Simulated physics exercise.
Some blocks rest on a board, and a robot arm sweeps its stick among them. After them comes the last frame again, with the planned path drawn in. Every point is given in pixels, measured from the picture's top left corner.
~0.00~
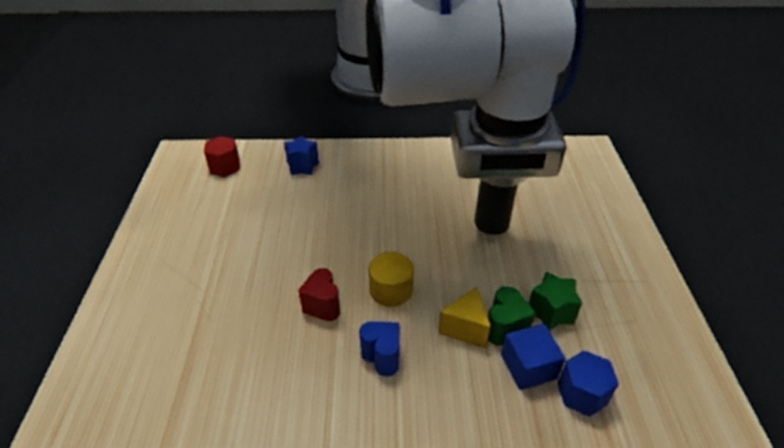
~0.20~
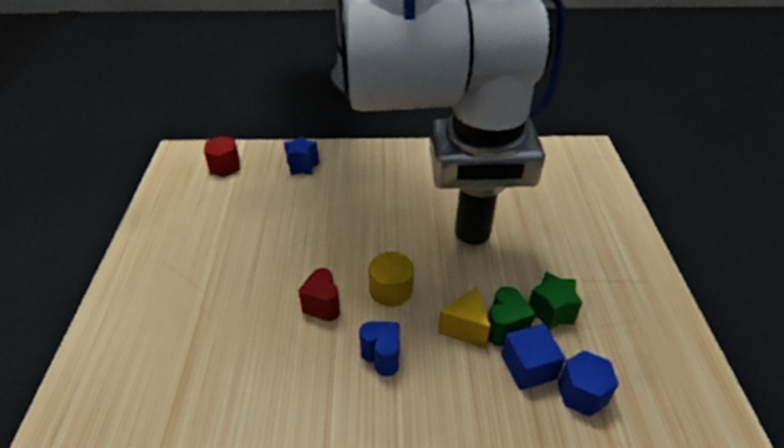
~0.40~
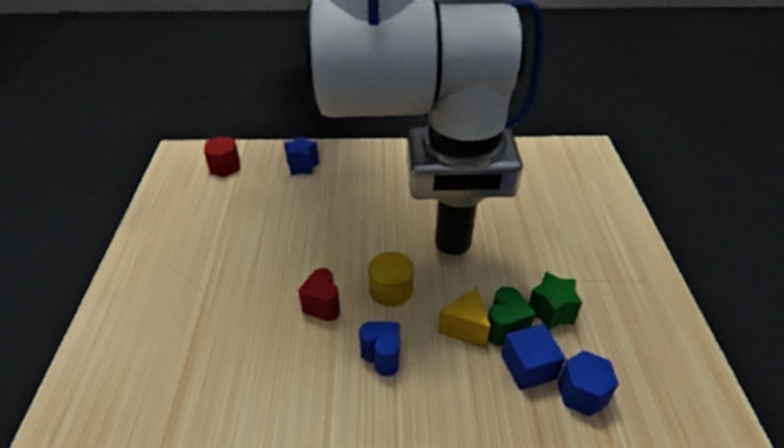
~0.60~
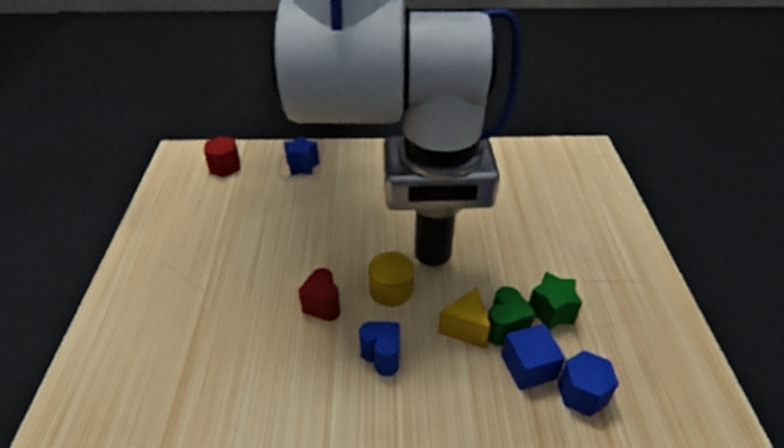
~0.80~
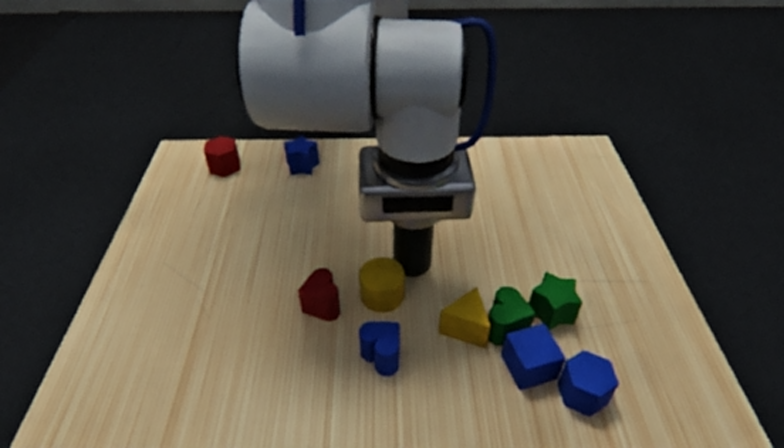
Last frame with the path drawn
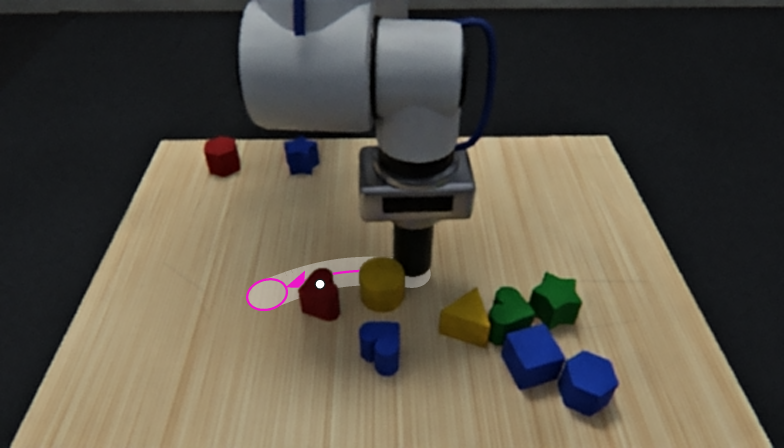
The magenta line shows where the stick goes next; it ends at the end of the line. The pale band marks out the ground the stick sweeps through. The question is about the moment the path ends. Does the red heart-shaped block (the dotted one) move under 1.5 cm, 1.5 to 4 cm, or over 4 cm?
Once the path is done, the red heart-shaped block lies within 1.5 cm of its present place.
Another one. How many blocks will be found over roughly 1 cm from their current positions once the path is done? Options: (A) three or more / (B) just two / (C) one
C (one)
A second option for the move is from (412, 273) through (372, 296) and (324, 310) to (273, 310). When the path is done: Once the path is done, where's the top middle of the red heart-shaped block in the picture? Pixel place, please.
Its top middle will sit at (227, 305).
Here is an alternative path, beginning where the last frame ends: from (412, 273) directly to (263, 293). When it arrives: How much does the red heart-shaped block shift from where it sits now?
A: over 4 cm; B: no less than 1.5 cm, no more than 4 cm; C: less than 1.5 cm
That would be B.
The line goes from (412, 273) via (363, 271) and (315, 278), ending at (267, 294); the dot is on the red heart-shaped block.
On the path given first. One third of the way, stick (361, 261); red heart-shaped block (317, 287); yellow circular block (355, 281).
Two thirds of the way, stick (313, 268); red heart-shaped block (316, 287); yellow circular block (354, 281).
At the end, stick (265, 284); red heart-shaped block (316, 287); yellow circular block (354, 281); yellow triangular block unmoved.
